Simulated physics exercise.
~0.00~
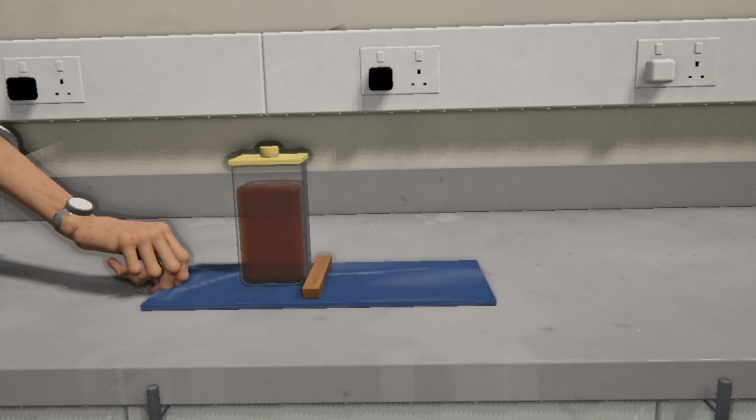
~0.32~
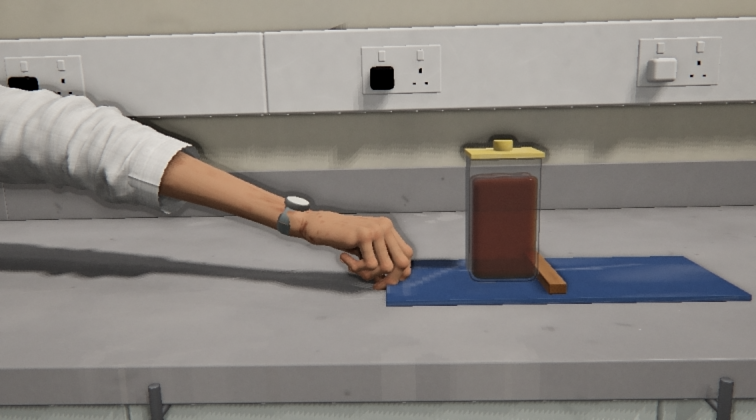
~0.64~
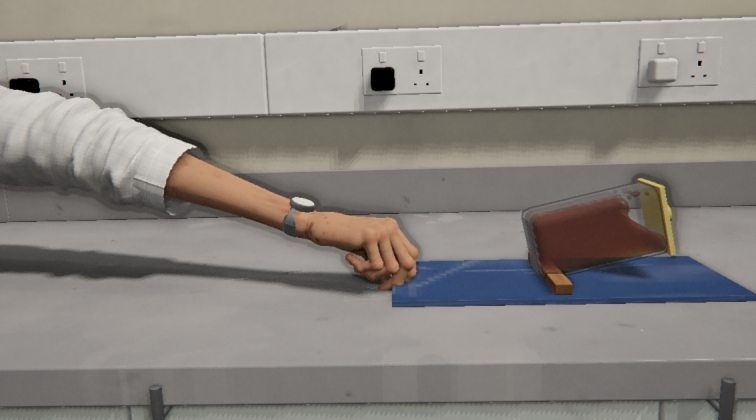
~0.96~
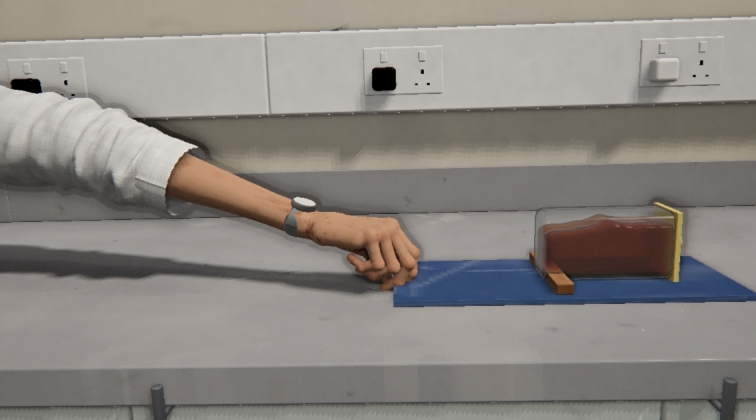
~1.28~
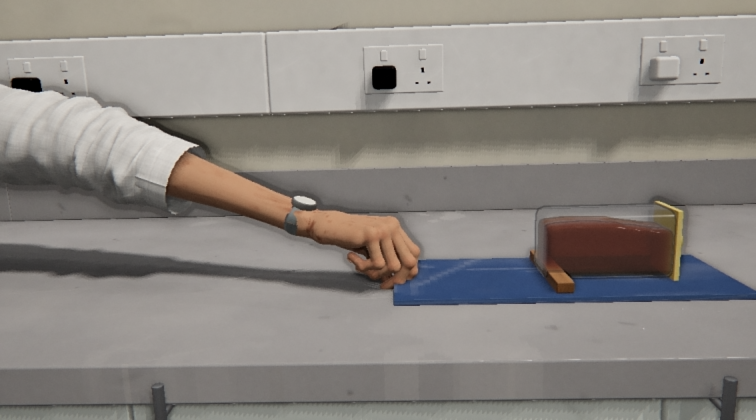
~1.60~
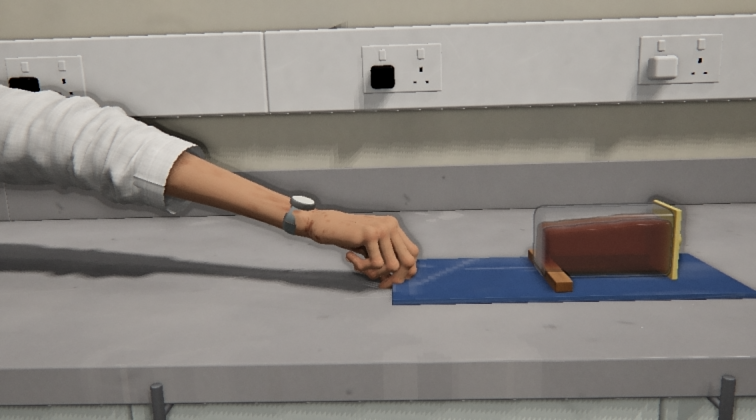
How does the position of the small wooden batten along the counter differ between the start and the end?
At the start the batten is left of the middle wall socket, and by the end it is farther right along the counter, between the middle and right-hand sockets.
